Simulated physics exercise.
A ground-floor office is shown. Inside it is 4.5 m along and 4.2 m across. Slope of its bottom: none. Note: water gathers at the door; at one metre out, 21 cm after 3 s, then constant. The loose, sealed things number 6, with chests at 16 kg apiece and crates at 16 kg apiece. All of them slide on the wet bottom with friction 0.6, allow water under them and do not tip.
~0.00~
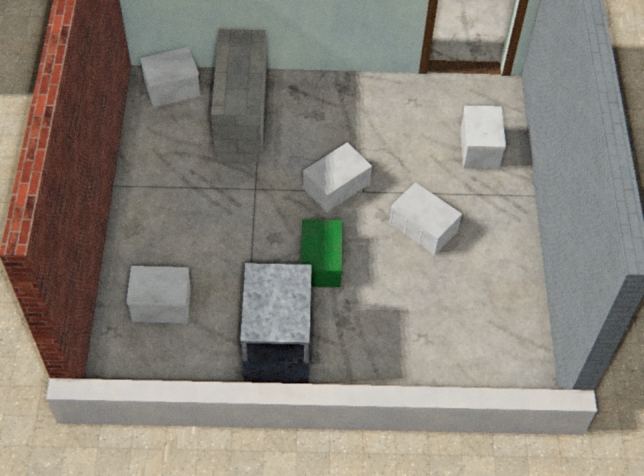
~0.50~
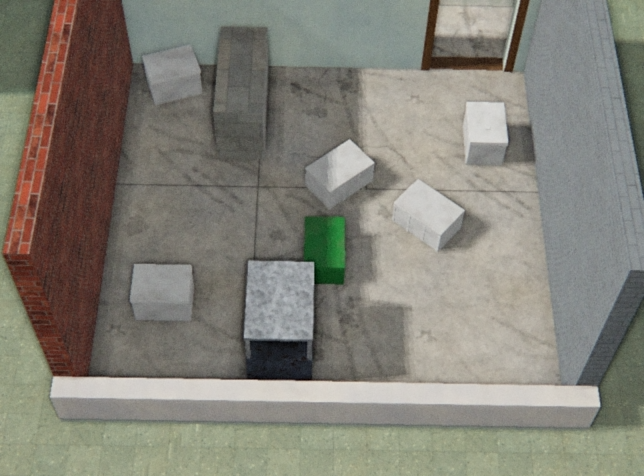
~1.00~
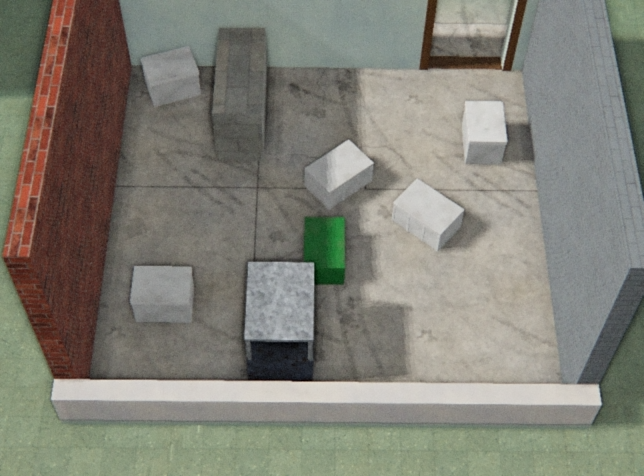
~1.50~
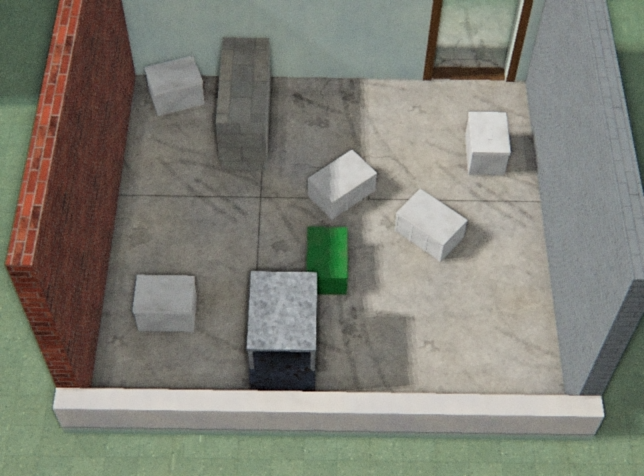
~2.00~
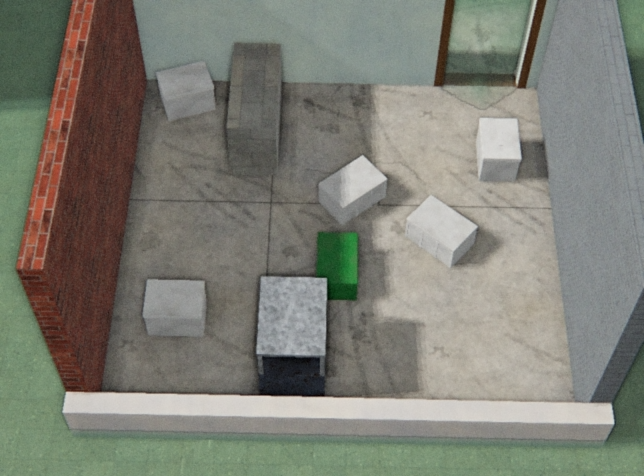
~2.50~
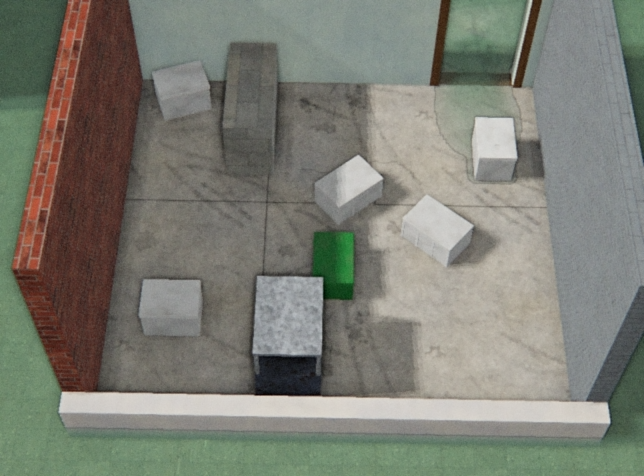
A walled room with a cracked floor held scattered pale blocks and a green crate, all staying put while the view shifted slightly; then a thin patch of water spread in from the doorway.
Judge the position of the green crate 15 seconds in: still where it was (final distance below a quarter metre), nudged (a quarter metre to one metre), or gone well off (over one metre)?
It ends a long distance off.
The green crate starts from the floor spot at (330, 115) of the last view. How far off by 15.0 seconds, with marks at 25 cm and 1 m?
By then it keeps its spot.
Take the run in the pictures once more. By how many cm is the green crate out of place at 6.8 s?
Around 0 cm from the start by that time.
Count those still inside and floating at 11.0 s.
At that moment it comes to 2.
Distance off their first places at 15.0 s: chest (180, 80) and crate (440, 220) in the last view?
Net displacement, in order: 20 cm; 250 cm.
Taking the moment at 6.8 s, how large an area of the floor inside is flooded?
Wet: Near 12 m2.
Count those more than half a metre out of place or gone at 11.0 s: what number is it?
The number comes to 2.
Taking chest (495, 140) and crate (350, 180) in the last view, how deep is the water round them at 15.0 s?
10 and 5 cm.
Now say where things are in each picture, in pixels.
In the first picture, the green crate at (322, 245) rests on the ground; water covers 0.0 m2; 0 of 6 have shifted.
In the second picture, the green crate at (325, 242) rests on the ground; 0.0 m2 under water; 0 of 6 have shifted.
In the third picture, the green crate at (324, 242), on the bottom; water covers 0.0 m2; 0 of 6 have shifted.
In the fourth picture, the green crate at (327, 252), on the bottom; water covers 0.0 m2; 0 of 6 have shifted.
In the fifth picture, the green crate at (337, 258) rests on the ground; 0.1 m2 under water; 0 of 6 have shifted.
In the sixth picture, the green crate at (334, 257), on the bottom; 0.7 m2 under water; 0 of 6 have shifted.
After 3.5 s the green crate is near (334, 257), 0.0 m from its start, aground; 0 afloat.
After 6.8 s the green crate is near (334, 257), 0.0 m from its start, aground; 0 afloat.
After 11.0 s the green crate is near (295, 239), 0.4 m from its start, aground; 2 afloat.
After 15.0 s the green crate is near (173, 195), 1.8 m from its start, afloat; 5 afloat.
